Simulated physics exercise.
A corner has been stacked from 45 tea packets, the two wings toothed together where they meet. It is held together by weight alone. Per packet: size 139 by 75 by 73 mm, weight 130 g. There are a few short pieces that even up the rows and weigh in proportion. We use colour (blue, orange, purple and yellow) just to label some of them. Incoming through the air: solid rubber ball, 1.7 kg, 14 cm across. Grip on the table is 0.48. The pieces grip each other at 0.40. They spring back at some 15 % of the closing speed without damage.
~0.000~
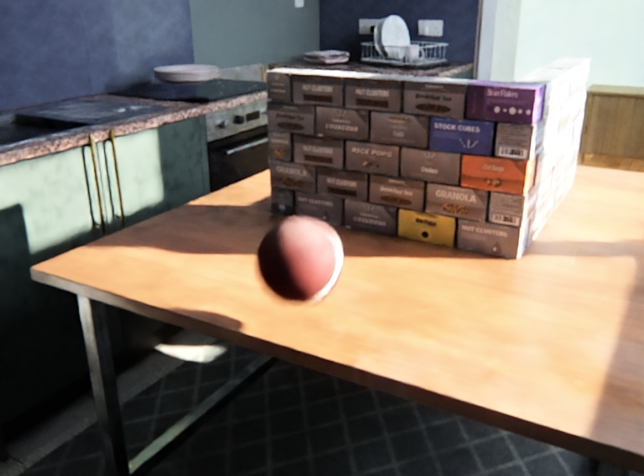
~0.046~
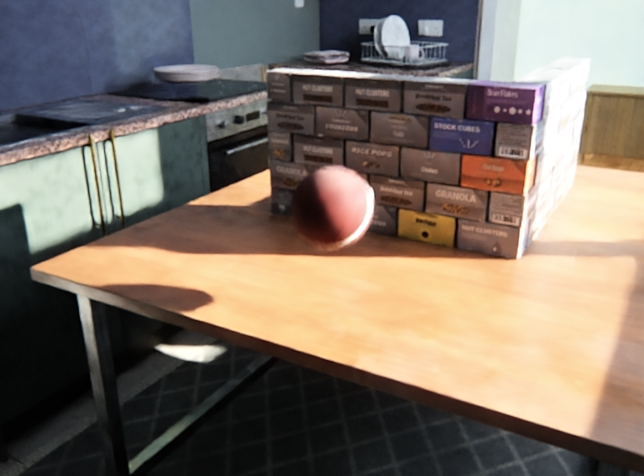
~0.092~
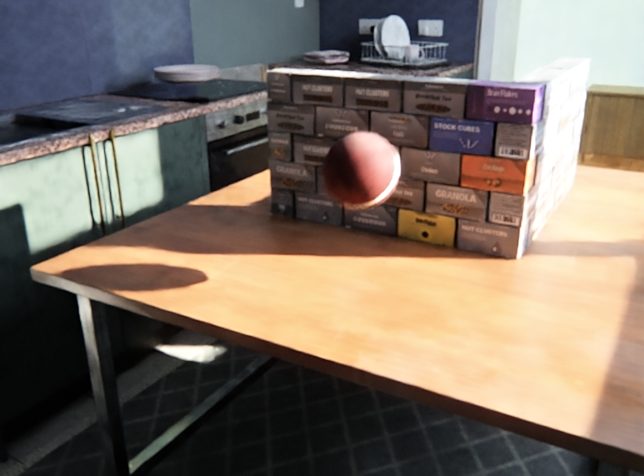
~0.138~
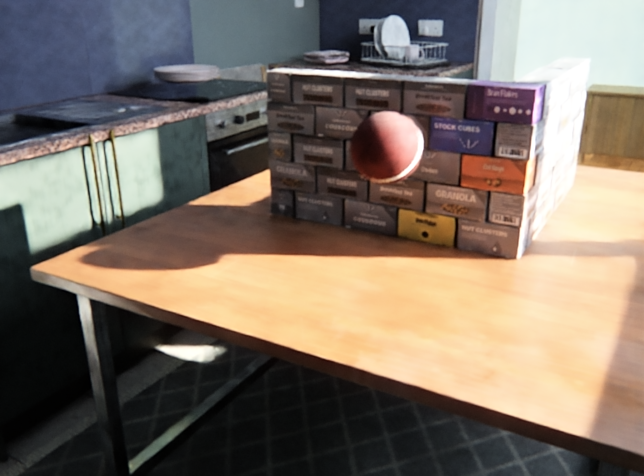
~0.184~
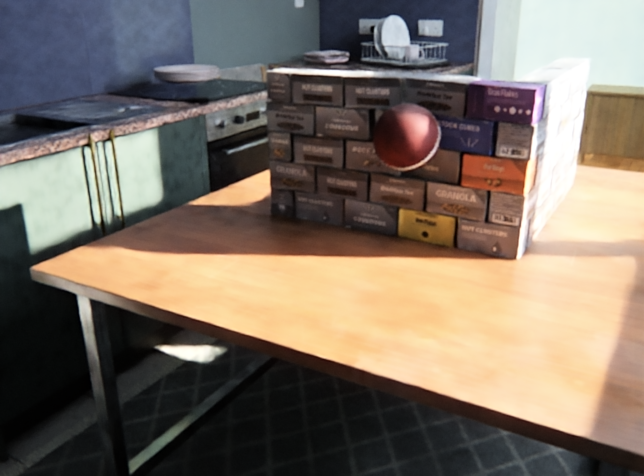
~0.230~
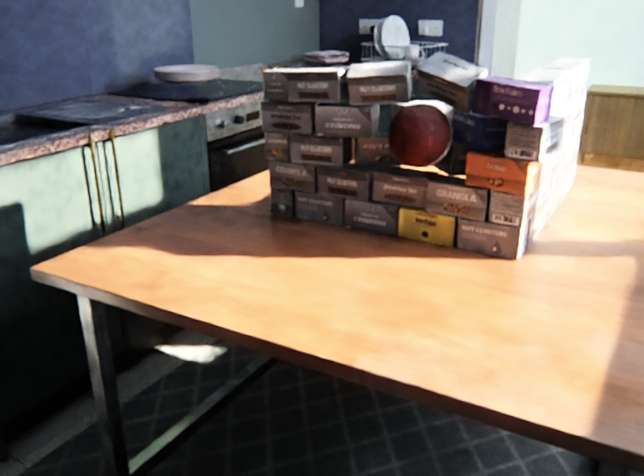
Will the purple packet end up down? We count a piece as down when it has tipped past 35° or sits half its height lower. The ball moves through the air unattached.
Yes.
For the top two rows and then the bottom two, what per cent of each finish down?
Top: 30%, bottom: 10%.
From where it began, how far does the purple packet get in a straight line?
It ends around 41 cm from its start.
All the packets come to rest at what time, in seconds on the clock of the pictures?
At around 1.5 s.
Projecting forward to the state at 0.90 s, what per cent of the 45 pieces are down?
20 per cent at that moment.
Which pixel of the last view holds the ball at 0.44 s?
Look close to (462, 161).
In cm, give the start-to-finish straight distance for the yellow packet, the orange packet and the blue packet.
Net displacement, roughly: Yellow ~ 0 cm, orange ~ 0 cm, blue ~ 28 cm.
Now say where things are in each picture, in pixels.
In the first frame (pixels give the middle of a visible side), ball (299, 263) 41 cm from contact, 2.9 m/s; purple packet (500, 104); blue packet (460, 136); yellow packet (425, 228); none has stirred.
Ball (332, 209) 30 cm from contact, 2.7 m/s; purple packet (500, 104), in the second frame.
Ball (361, 171) 19 cm from contact, 2.5 m/s; purple packet (500, 104), in the third frame.
Ball (386, 149) 8 cm from contact, 2.4 m/s; purple packet (500, 104), in the fourth frame.
Ball (407, 138) after contact, 1.8 m/s; purple packet (500, 104); blue packet (461, 135) 10 mm from its place; steepest lean 4°, the packet at (434, 97); movement in 5 of them, in the fifth frame.
Ball (420, 136) after contact, 1.7 m/s; purple packet (505, 102) 4° from how it stood; blue packet (465, 129) 6 cm from its place; orange packet (495, 174) 10 mm from its place; steepest lean 30°, the packet at (442, 91); movement in 16 of them, in the sixth frame.
After 0.30 s, ball still moving; 3 of the 45 packets down; purple packet 28 mm from its place; blue packet 14° from how it stood.
After 0.44 s, ball still moving; 7 of the 45 packets down; purple packet 5° from how it stood; blue packet on its side.
After 0.90 s, ball still moving; 8 of the 45 packets down; purple packet on its side; blue packet on its side.
In the end (1.9 s), ball rolling away; 8 of the 45 packets down; purple packet on its side; blue packet on its side; orange packet 10 mm from its place. From the last view, middles, purple packet near (396, 203), blue packet near (464, 206).
